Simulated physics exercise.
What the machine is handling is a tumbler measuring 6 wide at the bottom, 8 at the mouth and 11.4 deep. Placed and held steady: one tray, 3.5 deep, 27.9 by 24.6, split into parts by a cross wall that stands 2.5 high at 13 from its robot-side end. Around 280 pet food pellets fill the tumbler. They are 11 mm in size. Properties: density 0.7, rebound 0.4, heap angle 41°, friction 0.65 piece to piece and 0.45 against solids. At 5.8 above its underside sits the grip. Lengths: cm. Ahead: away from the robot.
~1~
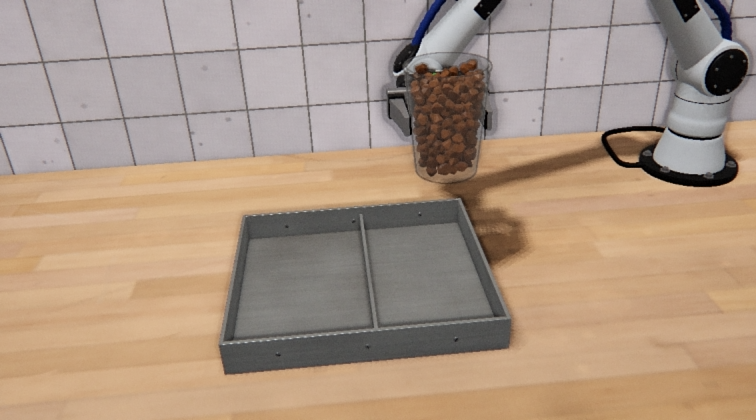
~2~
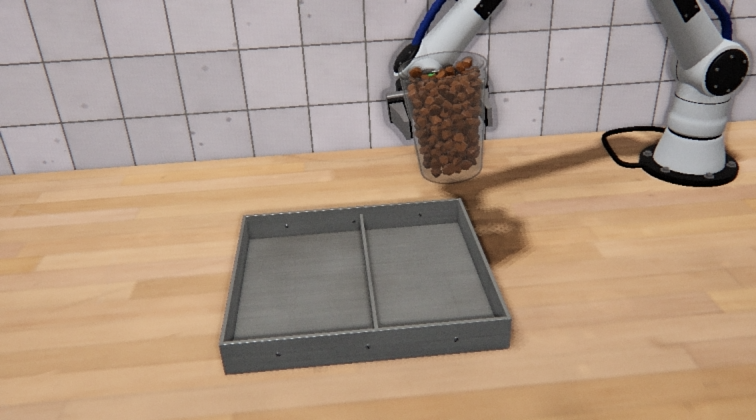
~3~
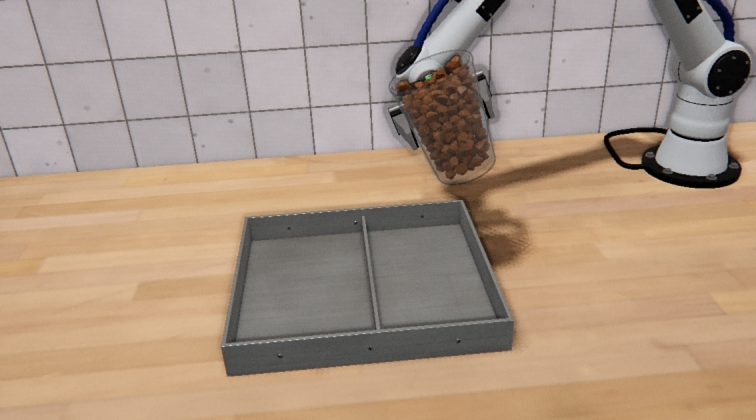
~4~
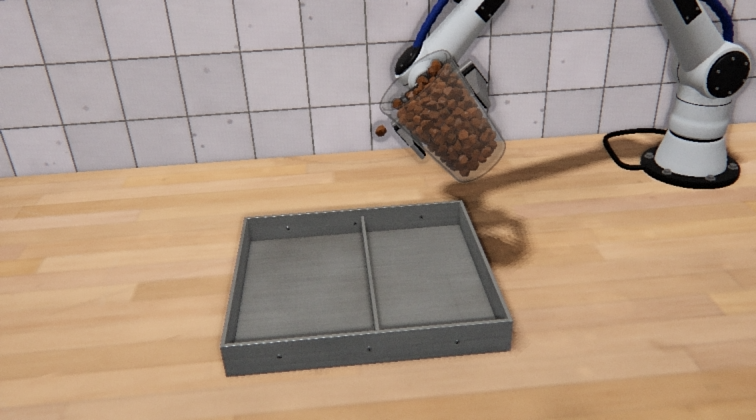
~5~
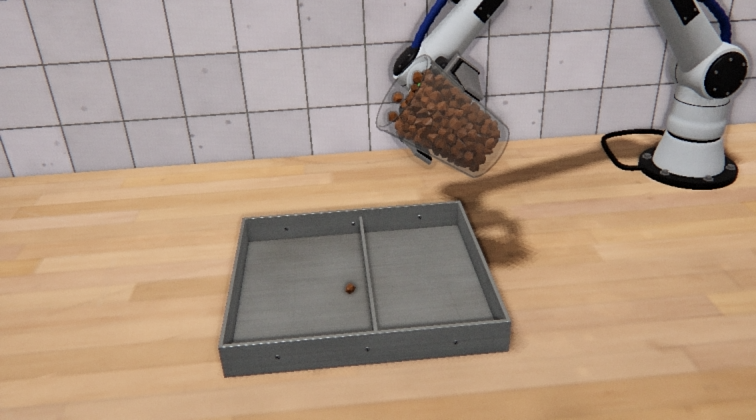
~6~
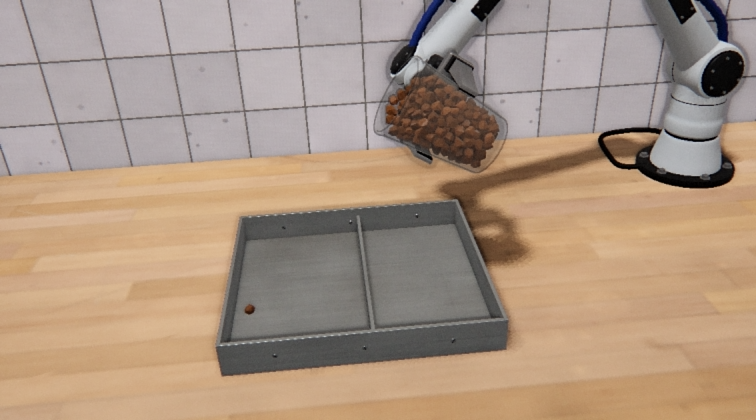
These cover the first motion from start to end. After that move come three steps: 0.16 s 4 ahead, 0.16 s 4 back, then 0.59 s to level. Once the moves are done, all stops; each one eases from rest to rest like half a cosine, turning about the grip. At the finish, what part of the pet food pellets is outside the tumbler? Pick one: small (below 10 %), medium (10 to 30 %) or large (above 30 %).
Small.
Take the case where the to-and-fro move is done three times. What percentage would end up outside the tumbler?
That share would be near 5 percent.
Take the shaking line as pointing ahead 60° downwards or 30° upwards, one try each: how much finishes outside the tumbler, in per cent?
Result: Approx. 0 % and 5 %, one try each.
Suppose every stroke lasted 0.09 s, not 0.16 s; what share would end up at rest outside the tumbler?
About 20 per cent in that case.
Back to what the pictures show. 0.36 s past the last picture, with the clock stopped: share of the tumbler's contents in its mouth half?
Around 50 per cent of it.
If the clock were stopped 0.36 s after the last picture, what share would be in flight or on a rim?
Roughly 2 per cent.
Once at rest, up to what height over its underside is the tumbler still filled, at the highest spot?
Roughly 12.0 centimetres.
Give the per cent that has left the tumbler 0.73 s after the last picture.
About 5 in a hundred parts are out.
Then, 0.36 s on, tilted 56° forward, highest piece 23 above the table; 266 in the tumbler, 6 in the far-side part, 5 in flight or on a rim.
Then, 0.73 s on, tilted 12° forward, highest piece 25 above the table; 265 in the tumbler, 11 in the far-side part, 1 in the robot-side part.
Then, 1.11 s on, level, highest piece 26 above the table; 265 in the tumbler, 11 in the far-side part, 1 in the robot-side part.
Then, 2.16 s on, level, highest piece 26 above the table; 265 in the tumbler, 11 in the far-side part, 1 in the robot-side part.
In the end, 265 in the tumbler, 11 in the far-side part, 1 in the robot-side part. That is 4 % outside the tumbler.
